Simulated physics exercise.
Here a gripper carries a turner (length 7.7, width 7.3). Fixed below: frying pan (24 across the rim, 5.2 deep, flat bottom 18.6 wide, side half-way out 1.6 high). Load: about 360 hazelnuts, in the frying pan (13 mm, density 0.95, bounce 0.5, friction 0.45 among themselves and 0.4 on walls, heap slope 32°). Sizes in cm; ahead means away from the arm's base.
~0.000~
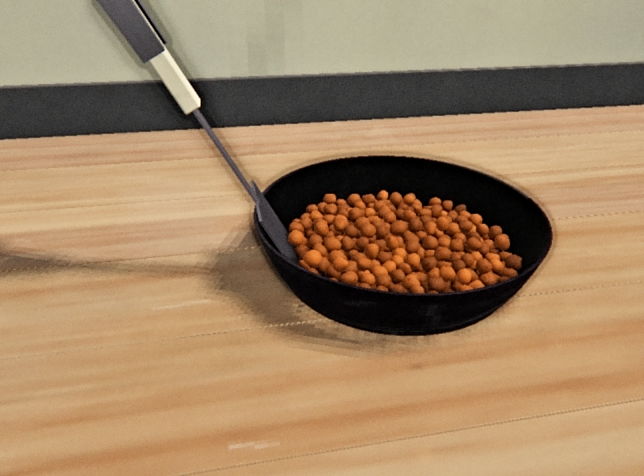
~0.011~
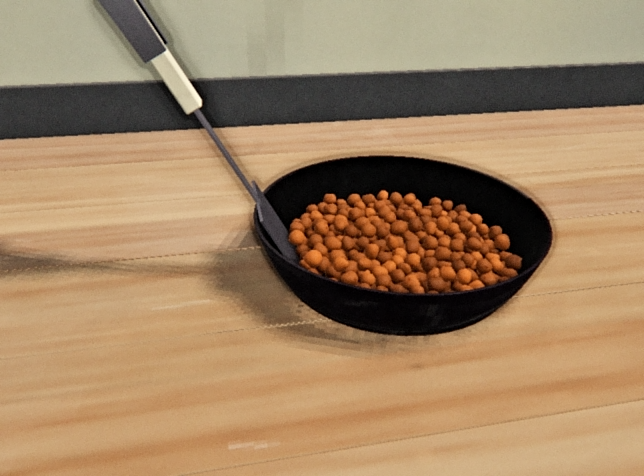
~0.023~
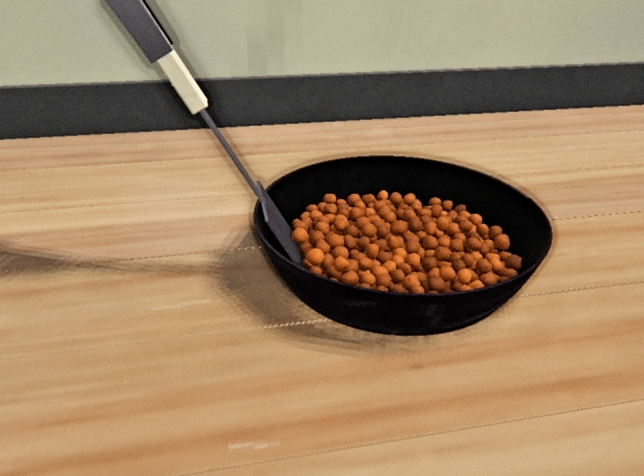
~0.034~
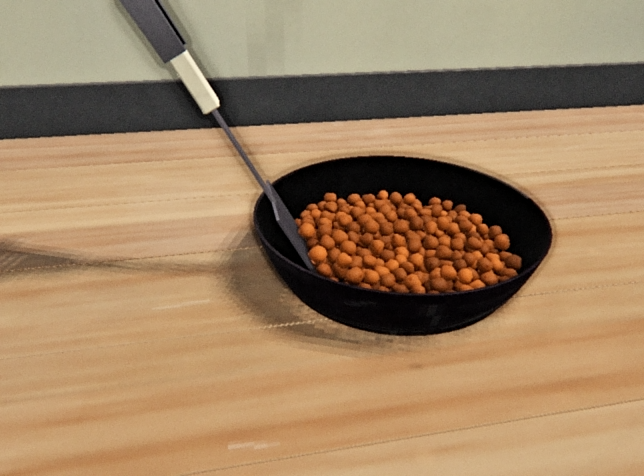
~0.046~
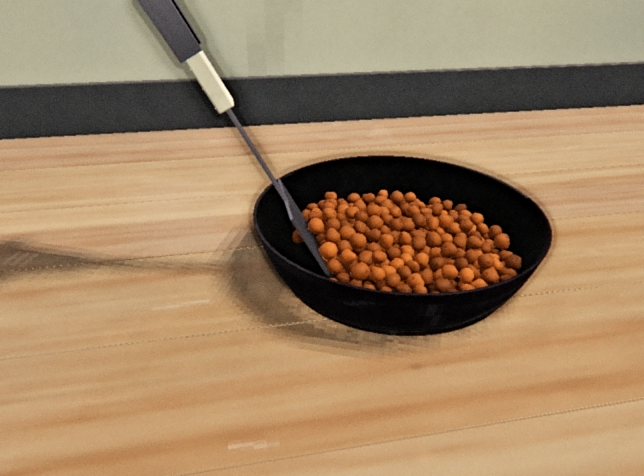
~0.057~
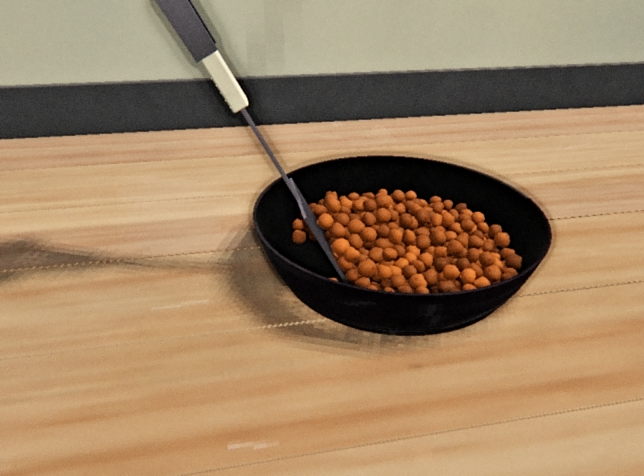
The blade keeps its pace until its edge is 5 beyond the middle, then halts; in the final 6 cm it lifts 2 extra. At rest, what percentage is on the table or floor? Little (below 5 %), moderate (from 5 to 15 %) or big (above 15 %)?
On the table or floor the share is moderate, from 5 to 15 %.
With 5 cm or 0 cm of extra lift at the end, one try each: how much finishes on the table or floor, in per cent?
Some 10 and 5 per cent.
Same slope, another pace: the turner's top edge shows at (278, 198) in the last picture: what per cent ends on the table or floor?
About 0 per cent.
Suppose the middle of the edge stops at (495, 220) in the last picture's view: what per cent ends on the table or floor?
About 30 per cent.
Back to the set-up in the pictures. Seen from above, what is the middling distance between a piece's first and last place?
Some 2 cm.
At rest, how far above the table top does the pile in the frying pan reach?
Roughly 6.5 cm.
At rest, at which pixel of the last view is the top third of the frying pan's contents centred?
Near (480, 221).
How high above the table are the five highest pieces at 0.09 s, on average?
About 6 cm.
After 0.09 s, sloping 62°, highest piece 7 above the table; 362 in the frying pan.
After 0.13 s, sloping 62°, highest piece 8 above the table; 362 in the frying pan.
After 0.35 s, sloping 62°, highest piece 7 above the table; 337 in the frying pan, 20 on the table or floor, 5 on the blade or in flight.
After 1.40 s, sloping 62°, highest piece 6 above the table; 335 in the frying pan, 27 on the table or floor.
In the end, 335 in the frying pan, 27 on the table or floor. That is 7 % on the table or floor.
